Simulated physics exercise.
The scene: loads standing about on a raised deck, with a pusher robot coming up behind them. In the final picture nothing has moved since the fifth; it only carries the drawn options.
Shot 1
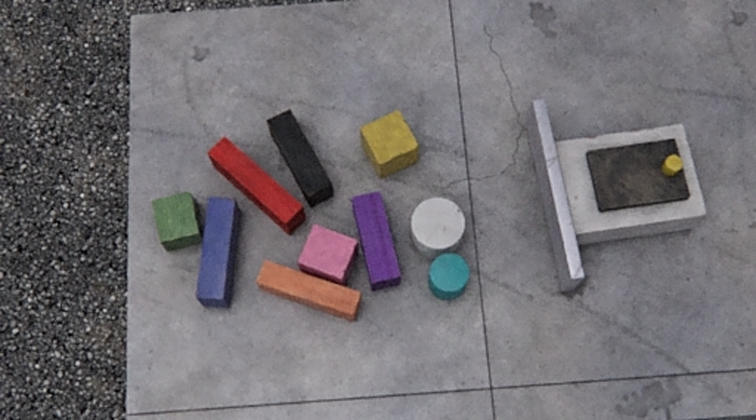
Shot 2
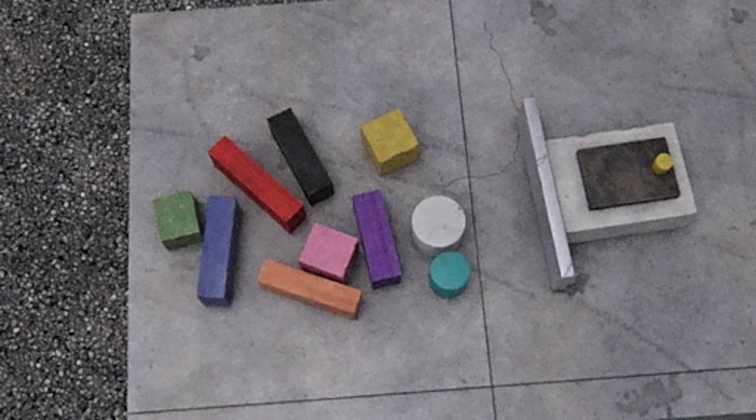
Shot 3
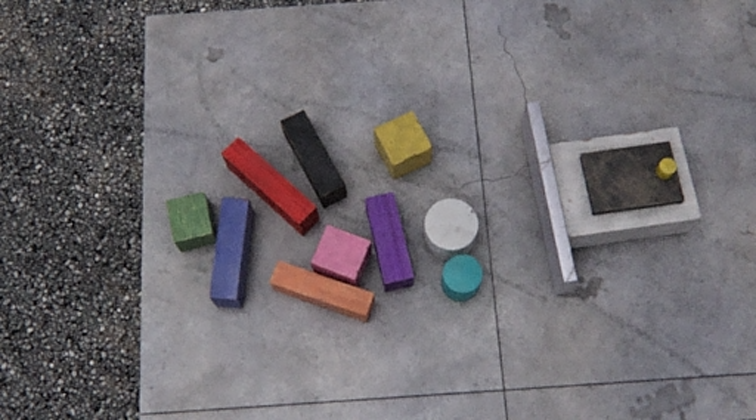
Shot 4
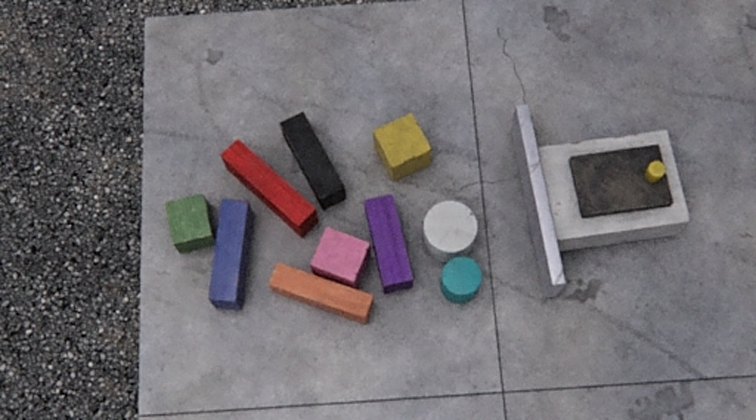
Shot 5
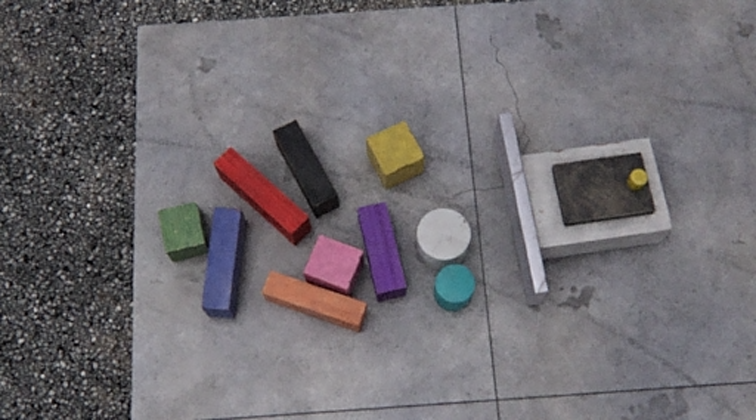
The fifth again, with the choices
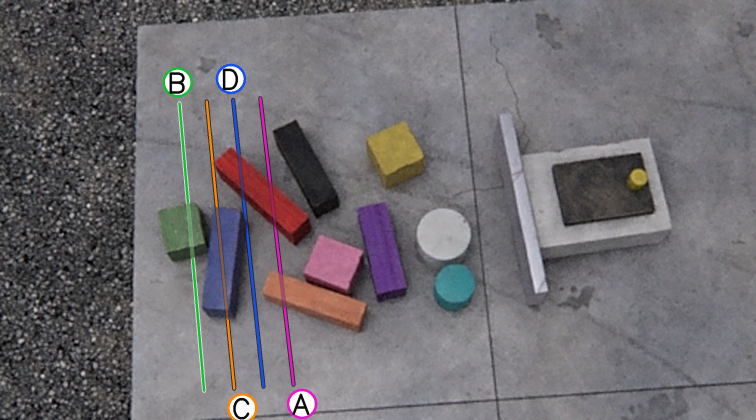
White block-shaped device with a flat front plate edging slightly left across grey paving towards a still group of coloured blocks and cylinders.
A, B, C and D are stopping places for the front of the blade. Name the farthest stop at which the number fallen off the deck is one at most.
As far as mark A.
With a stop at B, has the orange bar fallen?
No.
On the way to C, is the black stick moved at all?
Yes.
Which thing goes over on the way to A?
It is the green crate.
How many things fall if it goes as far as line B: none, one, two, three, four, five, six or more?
In all, six or more.
On the marked copy, A at (276, 234); B at (191, 240); C at (220, 238); D at (248, 236).
Taking A. A third of the way, robot (508, 196); turquoise canister (419, 292); pink crate (322, 270).
Two thirds of the way, robot (418, 202); green crate (177, 230); blue bar (201, 270).
When it is over, robot (351, 206); green crate over the edge; blue bar (135, 276); one fallen.
As for the rest, B drops six; C drops four; D drops two.
